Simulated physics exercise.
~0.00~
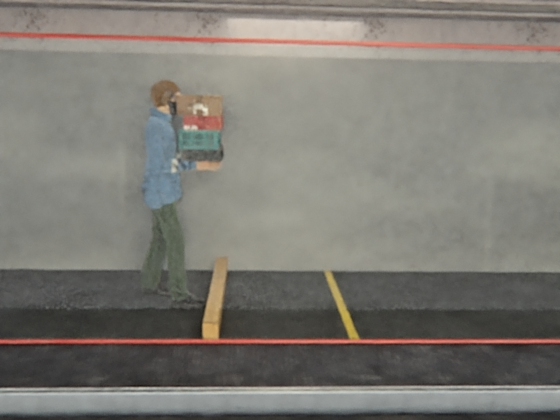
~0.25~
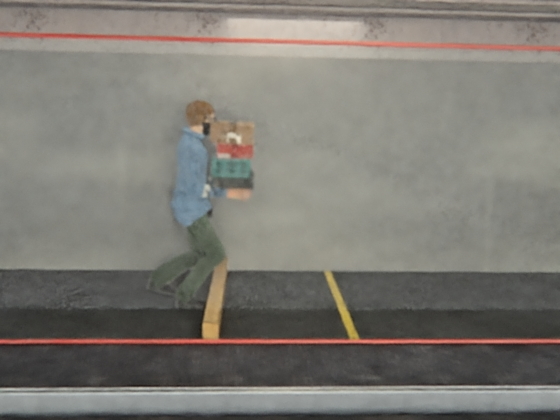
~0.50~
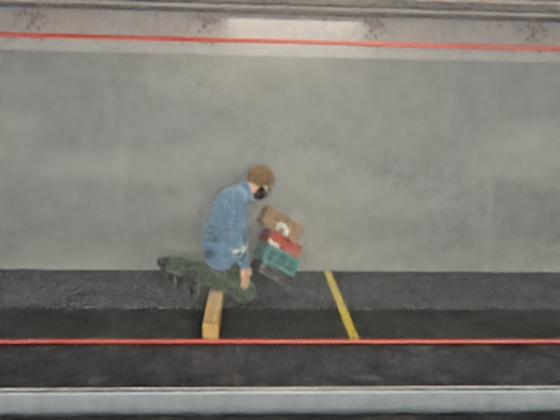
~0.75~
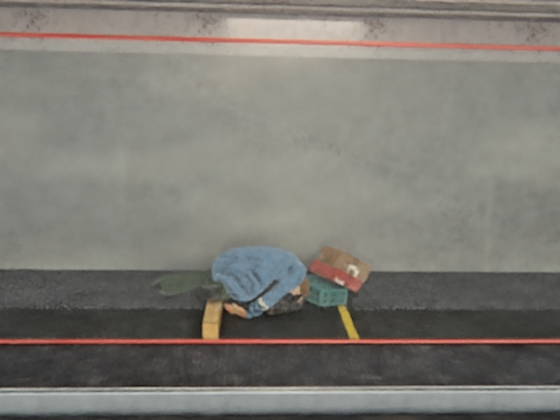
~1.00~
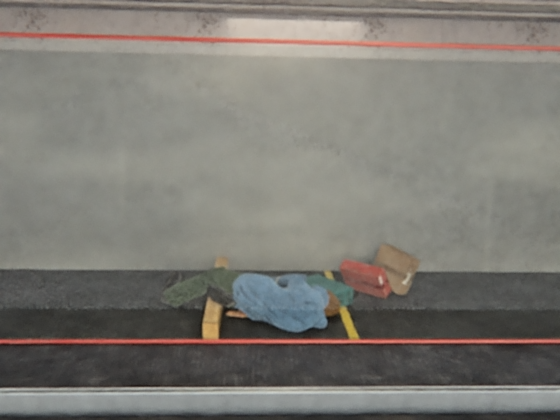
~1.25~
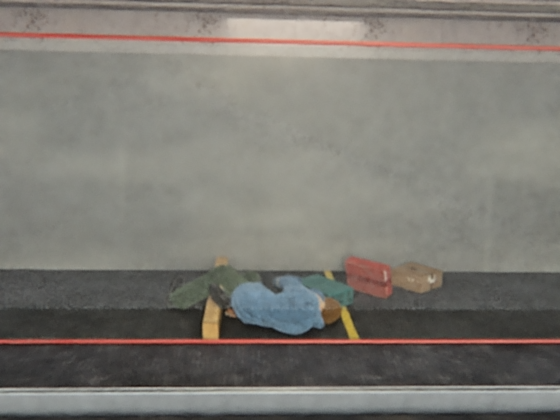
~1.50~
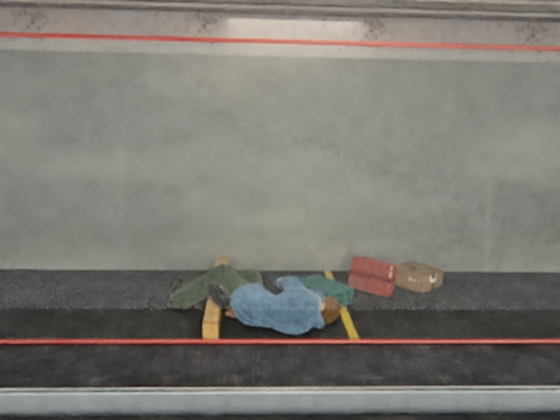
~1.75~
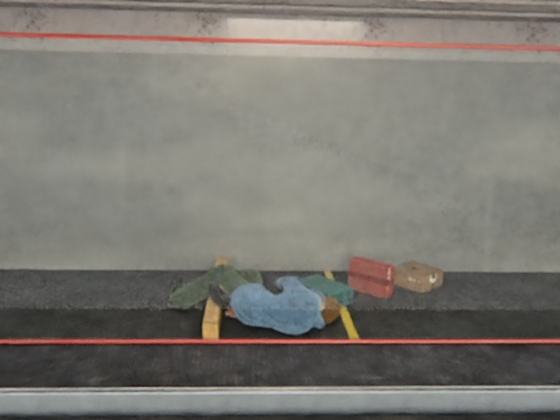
A person carrying stacked boxes trips over a wooden rail and falls, scattering the load.
